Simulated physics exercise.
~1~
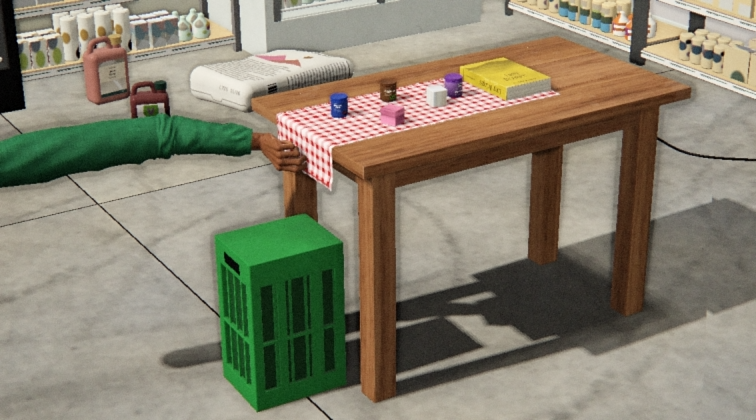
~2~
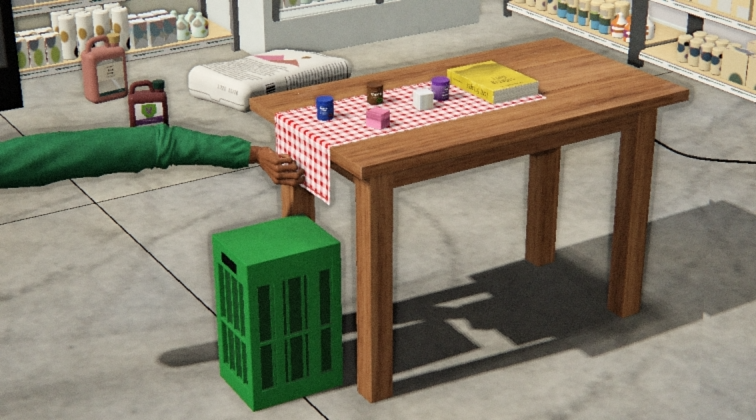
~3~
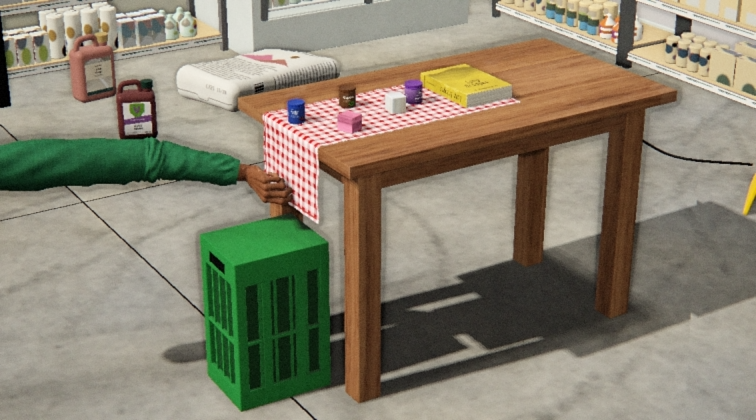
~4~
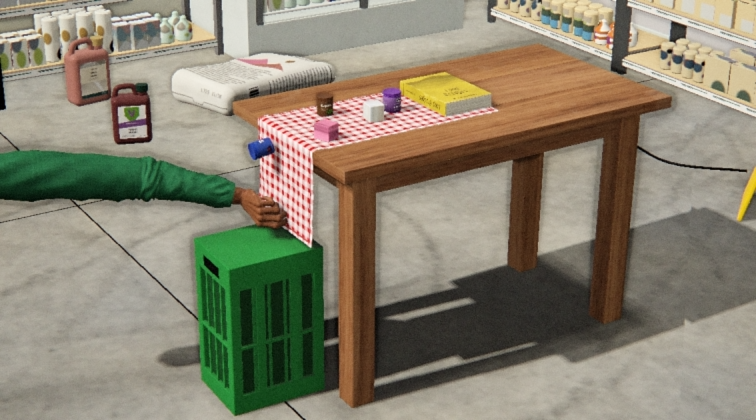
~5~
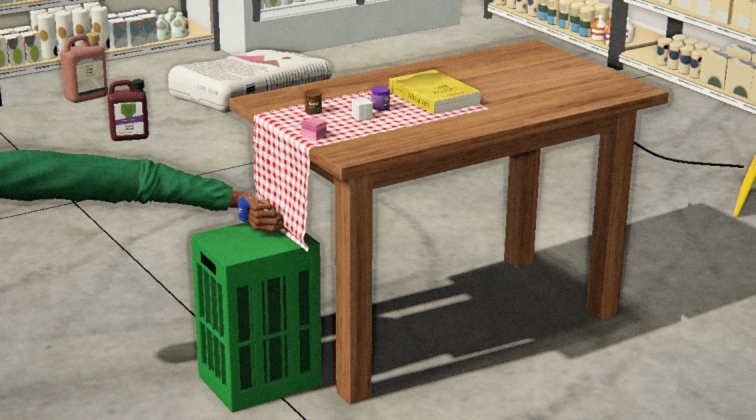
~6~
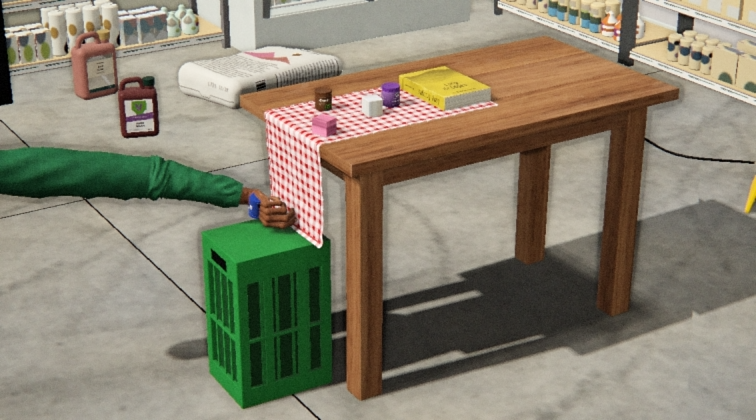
A hand pulls a red checked cloth down toward a green crate, and a blue pot falls off.
